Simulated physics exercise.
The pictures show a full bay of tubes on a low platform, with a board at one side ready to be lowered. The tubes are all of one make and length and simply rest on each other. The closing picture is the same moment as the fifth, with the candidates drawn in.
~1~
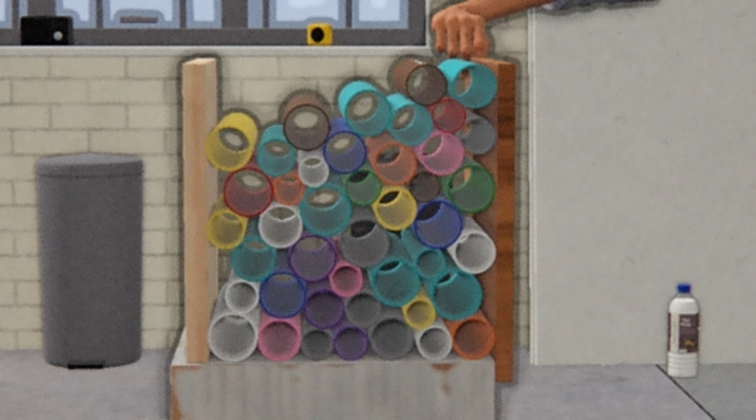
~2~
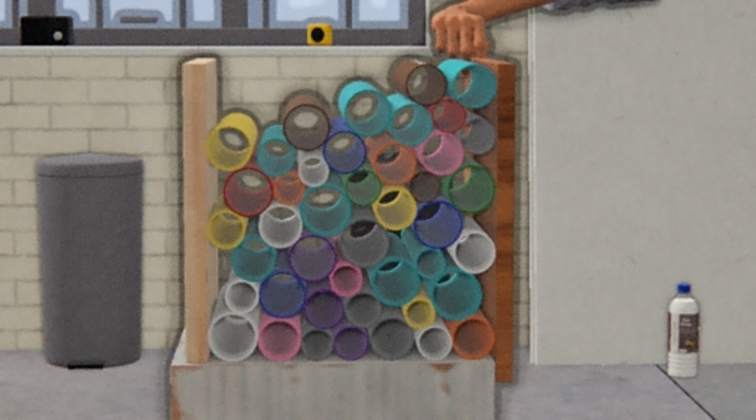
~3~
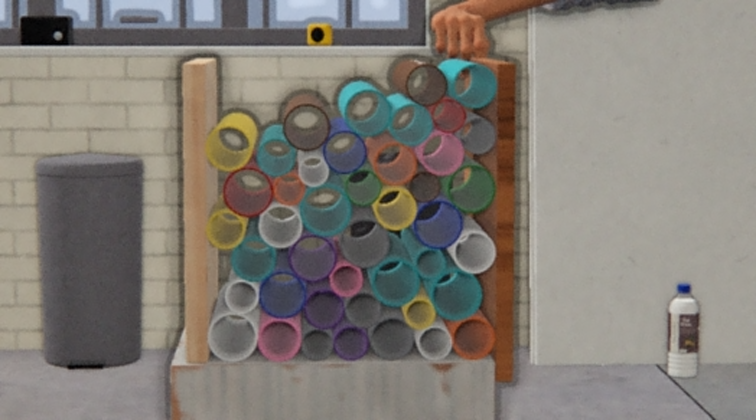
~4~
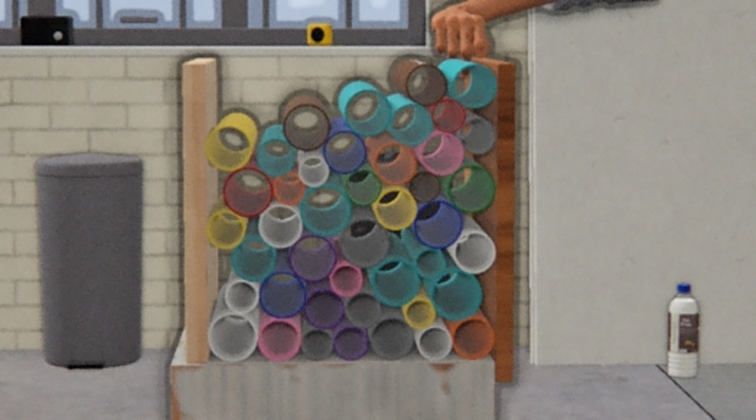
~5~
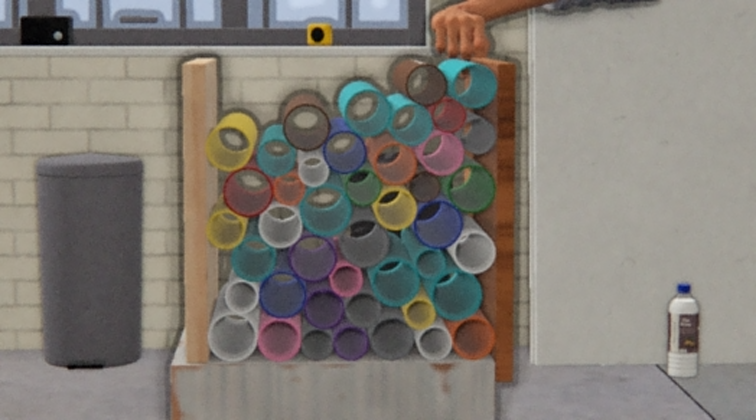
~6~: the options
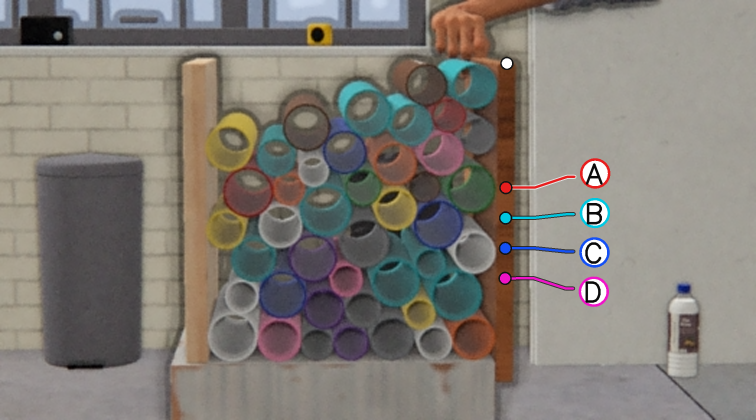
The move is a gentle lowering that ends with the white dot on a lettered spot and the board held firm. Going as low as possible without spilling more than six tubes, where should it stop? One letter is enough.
Slide it to B.
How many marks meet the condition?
Two of the four.
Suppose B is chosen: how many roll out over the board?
With B, four.
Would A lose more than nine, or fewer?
It loses fewer than nine.
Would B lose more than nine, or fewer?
Fewer than nine.
On the marked copy, A at (506, 188); B at (506, 218); C at (506, 248); D at (505, 279); the white dot at (507, 63).
With B. Early on, top of the board (496, 132).
Further on, top of the board (496, 211).
At the end, top of the board (496, 217), four out over the board.
As for the rest, A four out over the board; C seven out over the board; D more than six out over the board.
